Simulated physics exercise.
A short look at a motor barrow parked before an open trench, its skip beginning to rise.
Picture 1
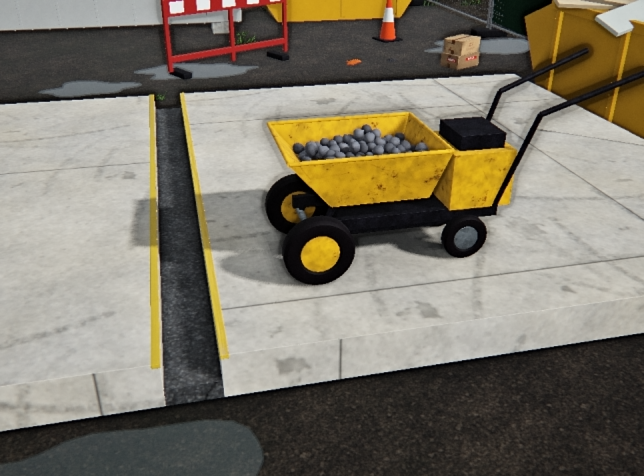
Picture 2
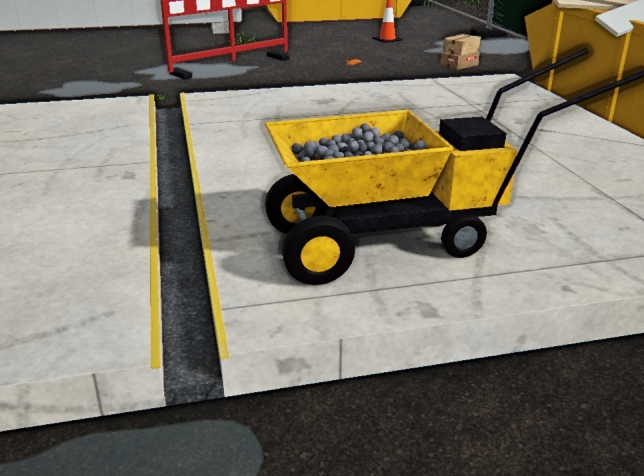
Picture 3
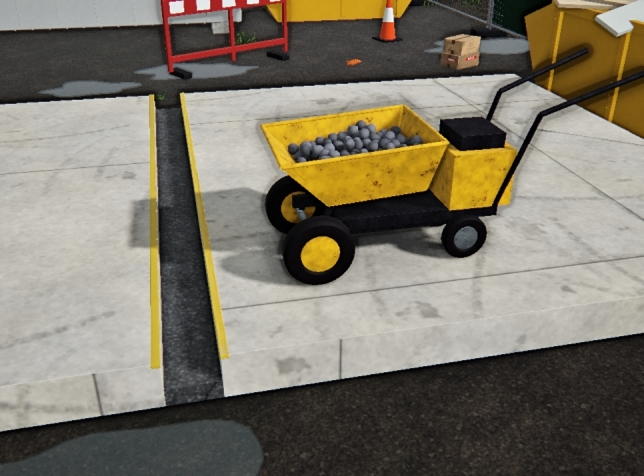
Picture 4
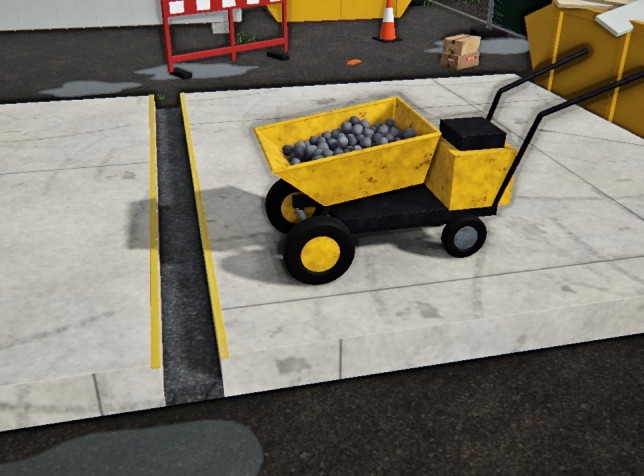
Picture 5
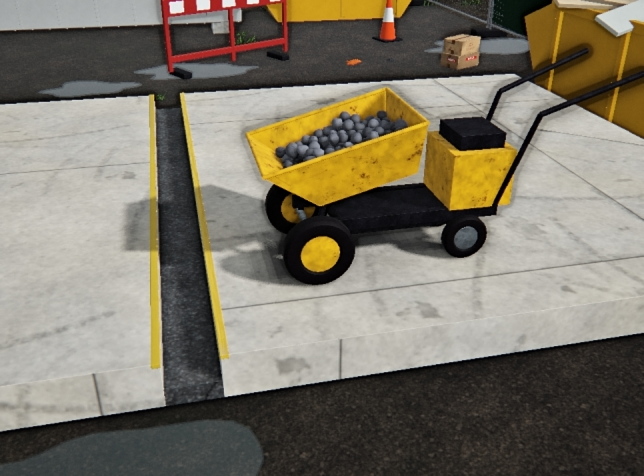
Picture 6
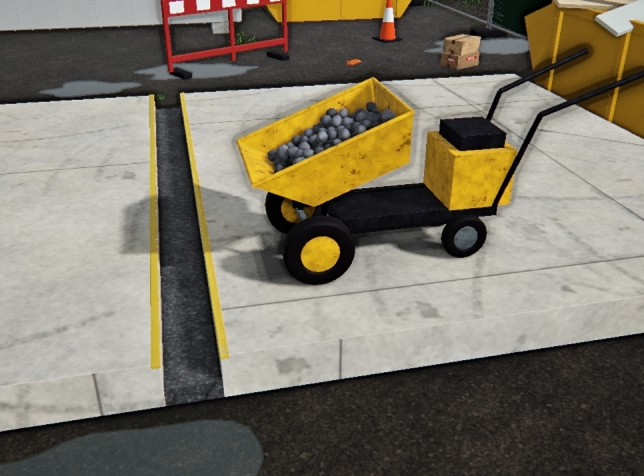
A yellow motor barrow loaded with round grey cobbles stood still beside a narrow trench in pale concrete, while its skip gradually tilted toward the left, the back end rising clear of the frame.
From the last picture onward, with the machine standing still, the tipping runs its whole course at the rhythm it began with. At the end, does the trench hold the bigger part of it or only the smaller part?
I expect the load to largely find the trench.
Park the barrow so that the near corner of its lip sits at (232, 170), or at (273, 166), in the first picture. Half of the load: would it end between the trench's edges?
Spot 1 gives the minor portion, spot 2 gives the bigger portion.
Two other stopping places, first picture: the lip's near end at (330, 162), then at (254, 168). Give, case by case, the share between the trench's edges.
First try: Around 60 %; second try: Around 40 %.
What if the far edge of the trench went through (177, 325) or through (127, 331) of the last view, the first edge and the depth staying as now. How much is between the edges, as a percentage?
Around 50 percent first, around 100 percent second.
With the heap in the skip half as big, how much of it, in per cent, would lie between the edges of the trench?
Share: Approx. 100 per cent.
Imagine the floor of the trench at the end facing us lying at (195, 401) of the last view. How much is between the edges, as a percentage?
It comes out near 90 percent.
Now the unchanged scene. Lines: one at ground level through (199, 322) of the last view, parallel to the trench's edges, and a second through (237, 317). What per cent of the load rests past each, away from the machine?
Around 70 per cent for the first, and 100 per cent for the second.
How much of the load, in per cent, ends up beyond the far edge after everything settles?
Share of load: Near 10 %.
Soon, skip tipped steeply; all in the skip.
A while on, skip tipped right over; about half in the skip; a stray few short of the trench; about half in or heaped over the trench; a stray few beyond it; a stray few falling.
Towards the end, skip tipped right over; a stray few short of the trench; most in or heaped over the trench; a small part beyond it.
Finally, skip tipped right over; a small part short of the trench; most in or heaped over the trench; a small part beyond it.
